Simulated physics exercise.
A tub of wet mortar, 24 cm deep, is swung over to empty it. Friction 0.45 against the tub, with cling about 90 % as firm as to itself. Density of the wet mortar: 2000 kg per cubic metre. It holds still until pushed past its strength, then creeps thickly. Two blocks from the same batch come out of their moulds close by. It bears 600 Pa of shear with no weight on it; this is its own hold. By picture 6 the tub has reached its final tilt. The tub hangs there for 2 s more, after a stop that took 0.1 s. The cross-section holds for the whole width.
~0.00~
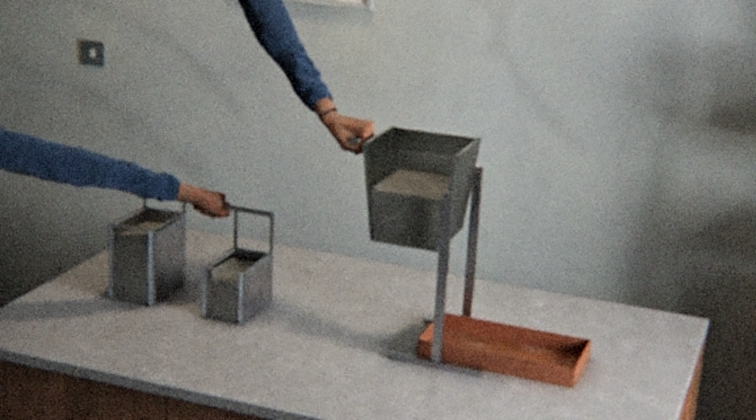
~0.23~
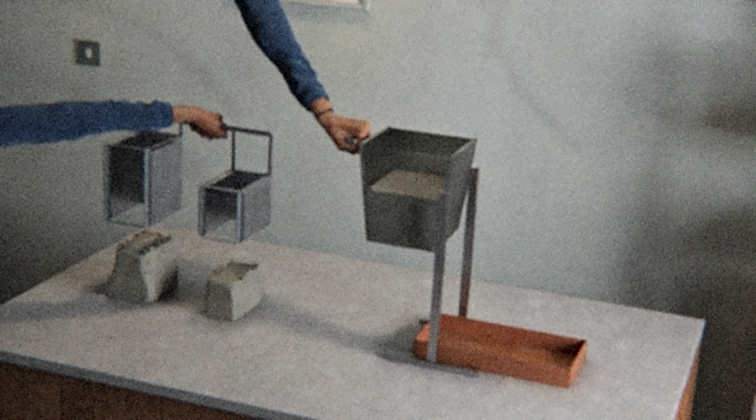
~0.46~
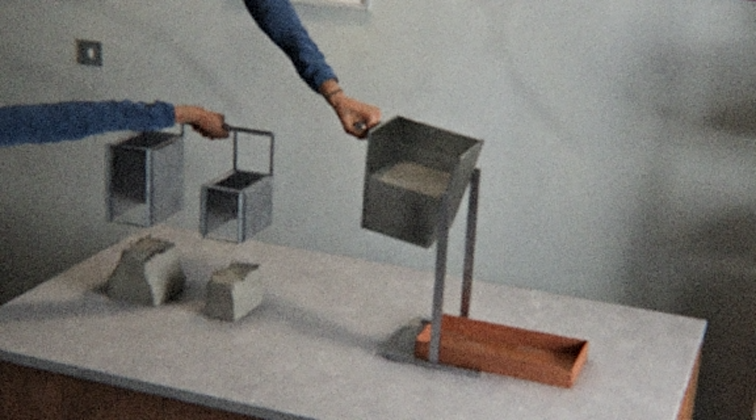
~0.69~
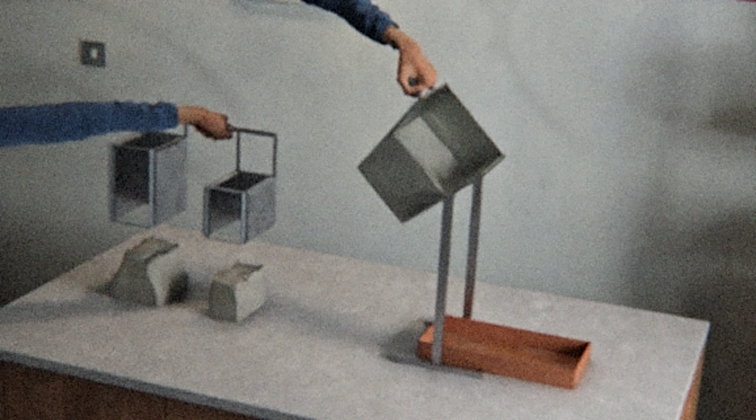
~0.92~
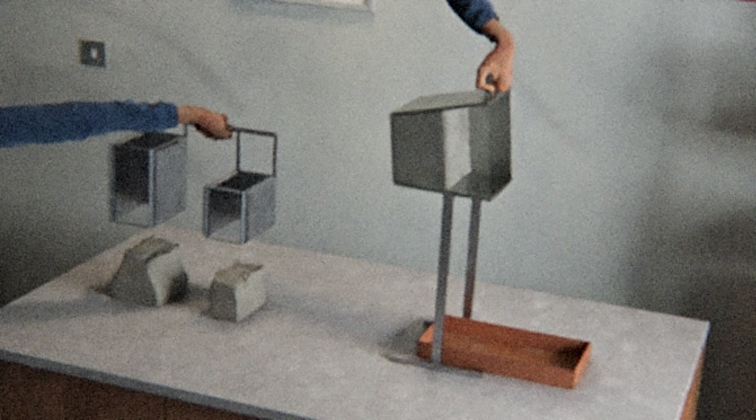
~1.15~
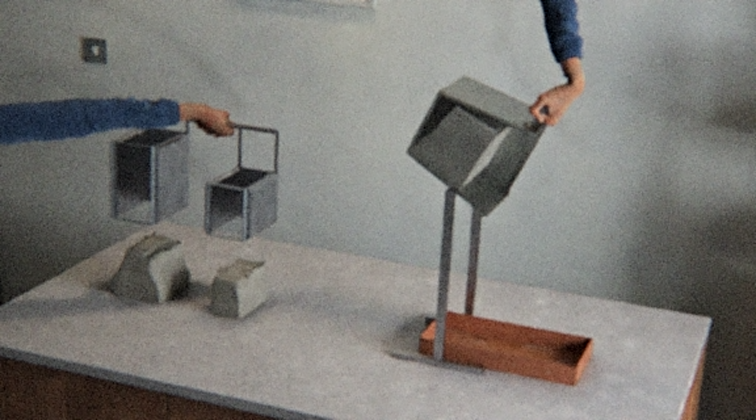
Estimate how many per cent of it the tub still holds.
The tub still holds some 0 per cent.
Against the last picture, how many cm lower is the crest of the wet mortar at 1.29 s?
Roughly 10 cm.
By 1.29 s, the tub is at 114 degrees and holds 86 %.
By 1.46 s, the tub is at 114 degrees and holds 31 %.
By 1.63 s, the tub is at 114 degrees and holds 0 %.
By 1.80 s, the tub is at 114 degrees and holds 0 %.
By 3.15 s, at the end, the tub is at 114 degrees and holds 0 %.
